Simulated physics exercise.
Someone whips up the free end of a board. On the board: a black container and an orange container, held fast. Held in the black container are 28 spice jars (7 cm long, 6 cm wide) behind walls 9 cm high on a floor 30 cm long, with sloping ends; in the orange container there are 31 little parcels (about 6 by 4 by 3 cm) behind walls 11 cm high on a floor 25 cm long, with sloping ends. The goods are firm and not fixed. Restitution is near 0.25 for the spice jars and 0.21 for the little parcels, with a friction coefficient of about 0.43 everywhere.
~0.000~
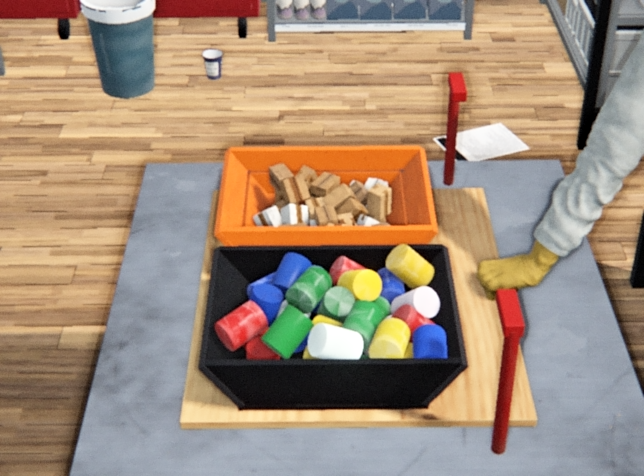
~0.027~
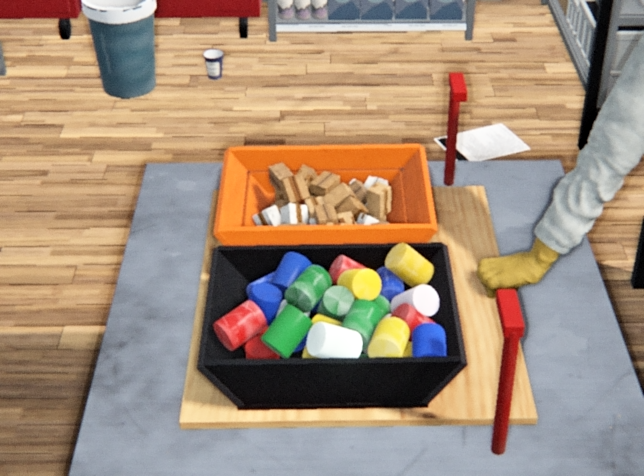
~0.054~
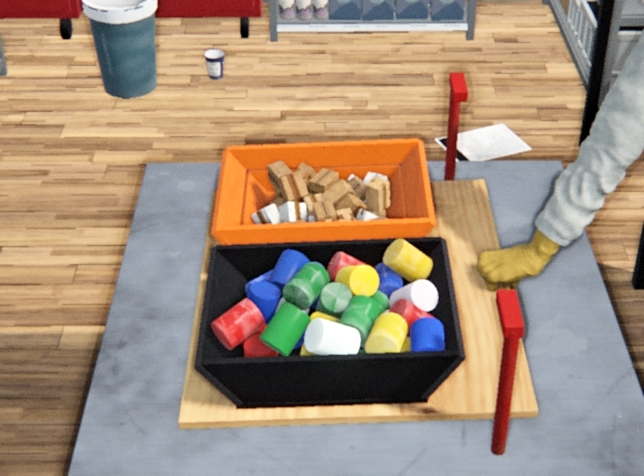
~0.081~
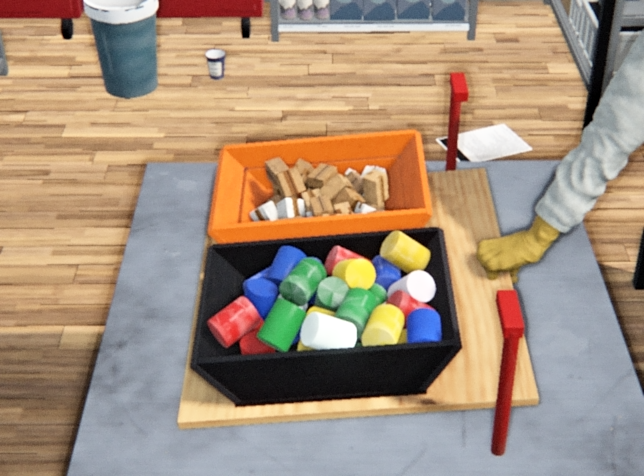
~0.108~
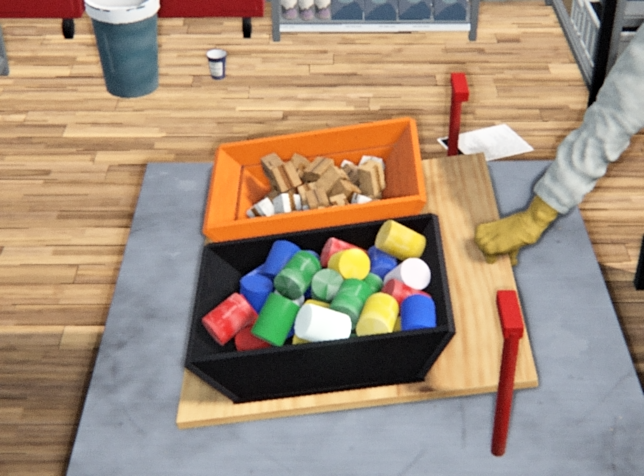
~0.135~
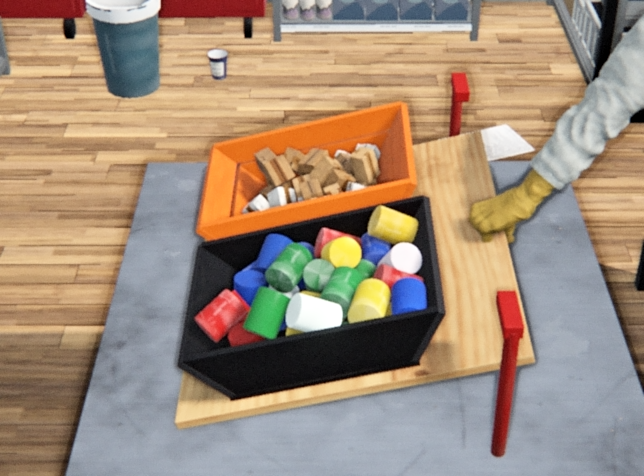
A wooden board on a gray table rose steadily at its right end beside a yellow-gloved hand, tilting a black container of colorful jars and an orange container of small brown and white parcels leftward.
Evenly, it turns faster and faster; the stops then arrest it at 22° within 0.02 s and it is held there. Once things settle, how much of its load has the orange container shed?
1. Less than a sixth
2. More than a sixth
Option 1: Less than a sixth.
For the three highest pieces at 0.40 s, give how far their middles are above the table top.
I'd say near 32 cm.
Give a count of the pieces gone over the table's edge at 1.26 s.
The number is close to 4.
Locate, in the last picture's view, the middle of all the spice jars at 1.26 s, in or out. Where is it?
The middle is around (226, 311).
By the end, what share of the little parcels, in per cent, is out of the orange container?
I'd put it at around 0 percent of them.
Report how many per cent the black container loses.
Black container, 35 in a hundred gone.
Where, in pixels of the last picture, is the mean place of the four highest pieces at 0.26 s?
Centred close to (333, 202).
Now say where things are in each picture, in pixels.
In the first picture (we follow the rim corner now nearest the camera, unless another is named; the camera moves round a little), orange container (by its farthest rim corner) at (230, 149); black container at (462, 360); tilt 0°; nothing out yet.
In the second picture, orange container at (230, 149); black container at (461, 359); tilt 1°.
In the third picture, orange container at (228, 148); black container at (459, 353); tilt 2°.
In the fourth picture, orange container at (225, 147); black container at (455, 342); tilt 5°.
In the fifth picture, orange container at (220, 146); black container at (449, 327); tilt 9°.
In the sixth picture, orange container at (214, 146); black container at (438, 309); tilt 14°; nothing out yet.
After 0.16 s, it hits the stops.
After 0.26 s, tilt 22°; 0 of 28 out of the black container and 0 of 31 out of the orange container.
After 0.40 s, tilt 22°; 0 of 28 out of the black container and 0 of 31 out of the orange container.
After 0.66 s, tilt 22°; 8 of 28 out of the black container and 0 of 31 out of the orange container.
When it is over (at 1.26 s), 10 of 28 out of the black container and 0 of 31 out of the orange container. Asked share, 0 of 31, 0 per cent.
